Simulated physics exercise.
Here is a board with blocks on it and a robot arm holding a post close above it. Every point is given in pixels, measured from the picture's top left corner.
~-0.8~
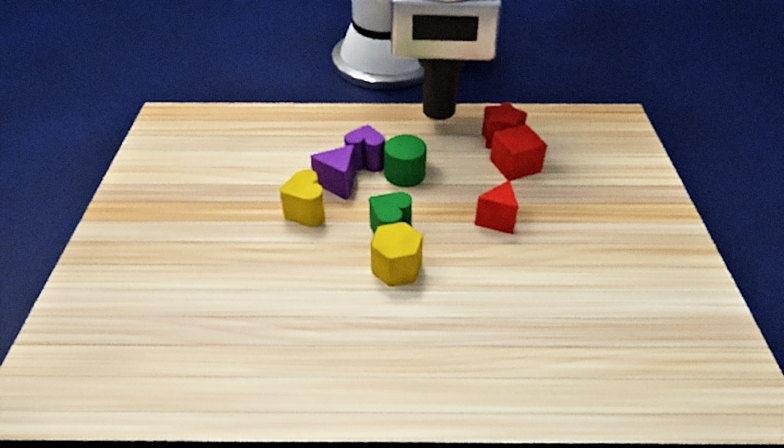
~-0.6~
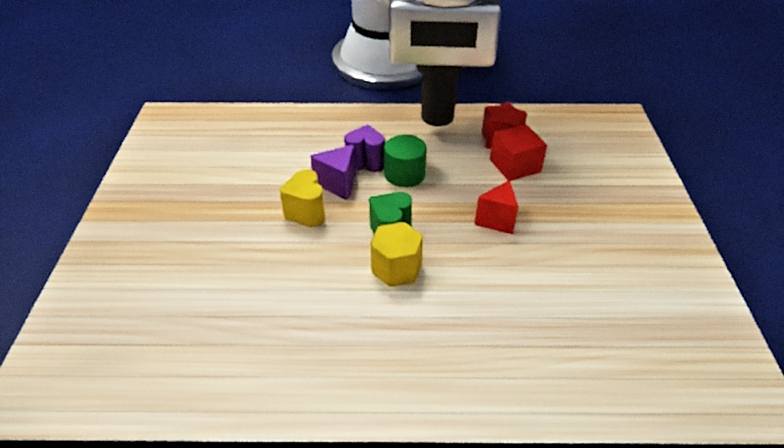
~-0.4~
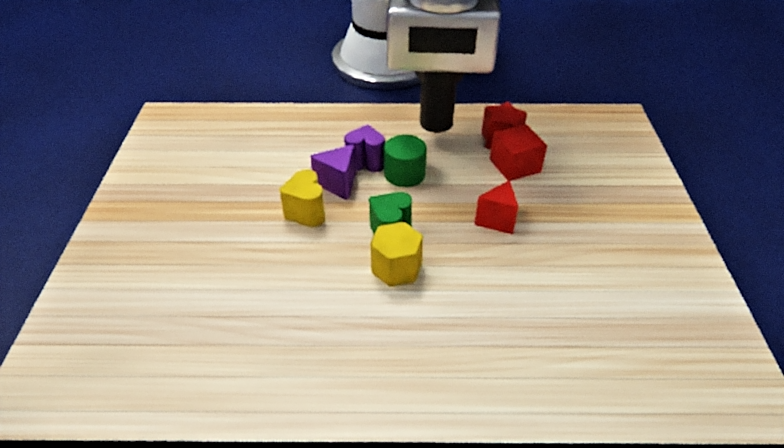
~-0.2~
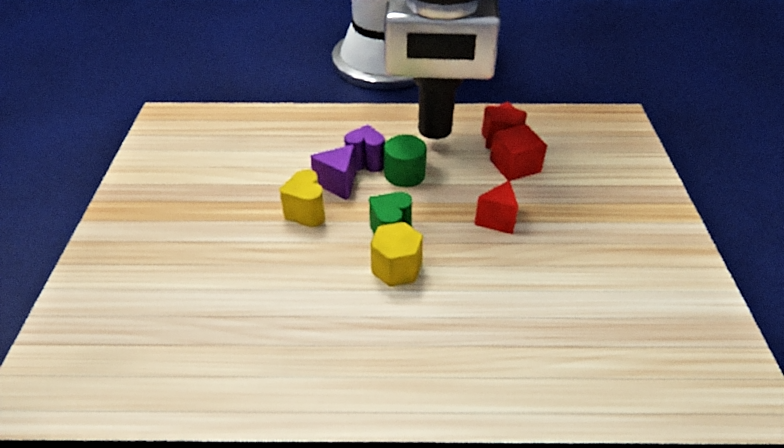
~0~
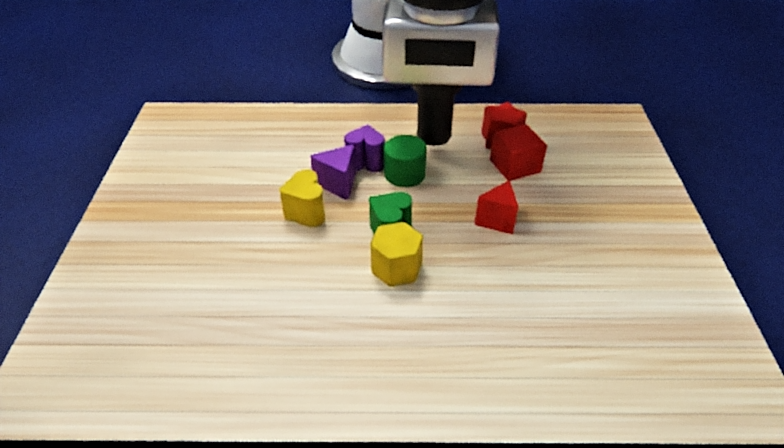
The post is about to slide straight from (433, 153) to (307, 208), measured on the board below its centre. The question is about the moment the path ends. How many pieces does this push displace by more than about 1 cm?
My guess is at least three.
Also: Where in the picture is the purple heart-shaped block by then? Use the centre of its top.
Roughly at (342, 137).
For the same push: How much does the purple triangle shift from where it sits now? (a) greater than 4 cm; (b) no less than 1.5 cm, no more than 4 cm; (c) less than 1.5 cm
a
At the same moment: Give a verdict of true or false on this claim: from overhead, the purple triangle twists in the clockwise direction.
True
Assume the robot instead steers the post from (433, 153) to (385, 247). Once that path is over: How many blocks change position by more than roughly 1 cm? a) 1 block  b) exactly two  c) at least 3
I'll go with c - at least 3.
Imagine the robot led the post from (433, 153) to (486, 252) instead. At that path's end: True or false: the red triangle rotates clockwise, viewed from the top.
False.
The first path, step by step. One third of the way, post (393, 153); purple heart-shaped block (357, 135), turned 20° clockwise; green disc (378, 166).
Two thirds of the way, post (350, 171); purple triangle (314, 160), turned 20° anticlockwise; purple heart-shaped block (342, 137), turned 80° clockwise; green disc (354, 187).
At the end, post (305, 191); yellow heart-shaped block (272, 198), turned 45° anticlockwise; purple triangle (280, 165), turned 40° clockwise; purple heart-shaped block (342, 137), turned 80° clockwise; green disc (345, 195).
